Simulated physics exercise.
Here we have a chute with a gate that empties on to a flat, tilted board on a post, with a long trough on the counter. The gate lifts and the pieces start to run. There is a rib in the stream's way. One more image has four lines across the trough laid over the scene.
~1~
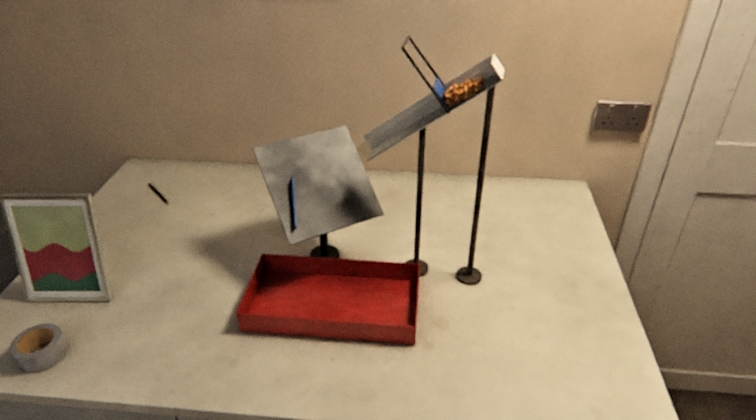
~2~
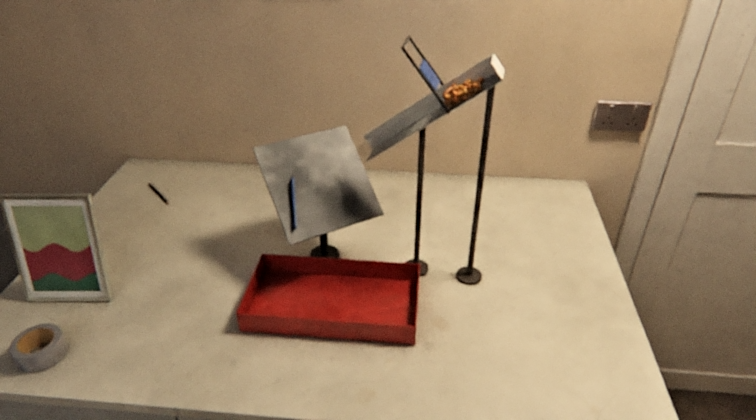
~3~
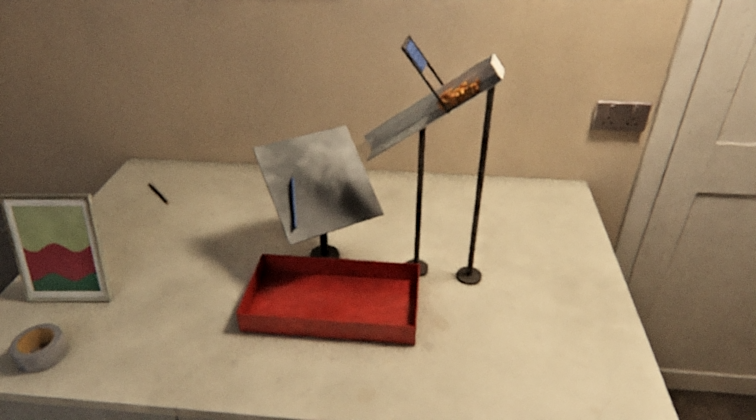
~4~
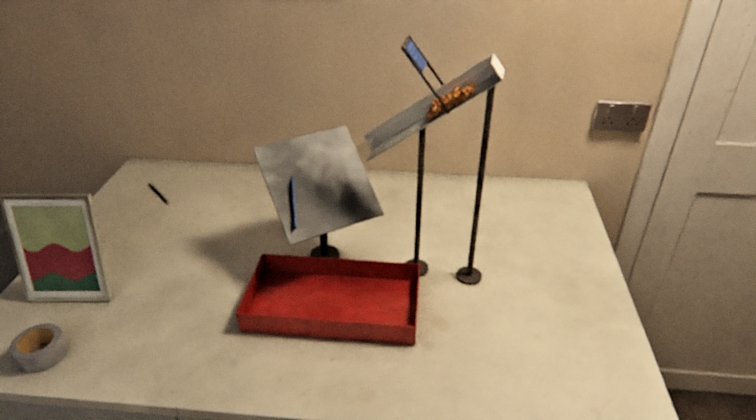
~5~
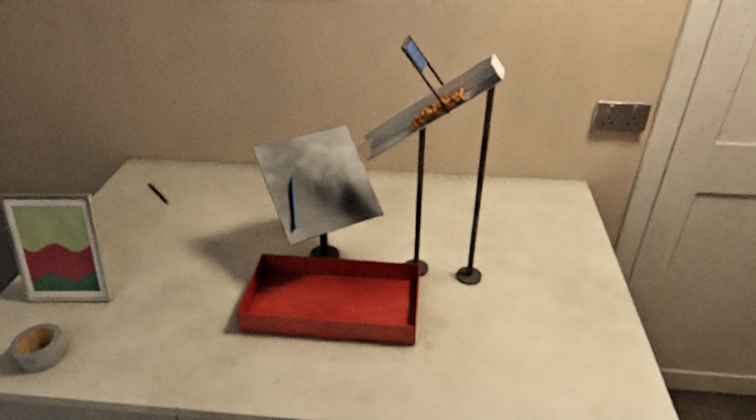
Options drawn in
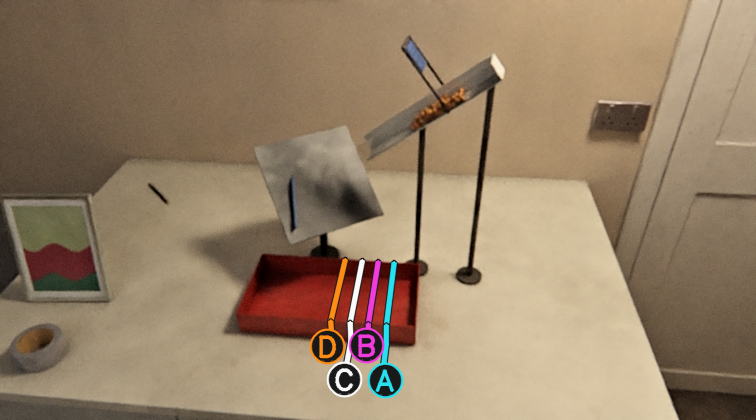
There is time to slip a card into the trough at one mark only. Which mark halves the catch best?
The answer is line D.
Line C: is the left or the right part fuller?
The left side.
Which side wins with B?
More lands on the left.
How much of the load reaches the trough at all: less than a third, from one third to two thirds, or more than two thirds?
More than two thirds.
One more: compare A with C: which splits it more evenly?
That would be C.
On the marked copy, line A crosses the front rim at (386, 324); line B crosses the front rim at (368, 323); line C crosses the front rim at (350, 322); line D crosses the front rim at (330, 320).
If A is chosen, of what is caught, all on the left of the divider, none on the right.
If B is chosen, of what is caught, nearly all on the left of the divider, a small part on the right.
If C is chosen, of what is caught, most on the left of the divider, about a quarter on the right.
If D is chosen, of what is caught, about two thirds on the left of the divider, about a third on the right.
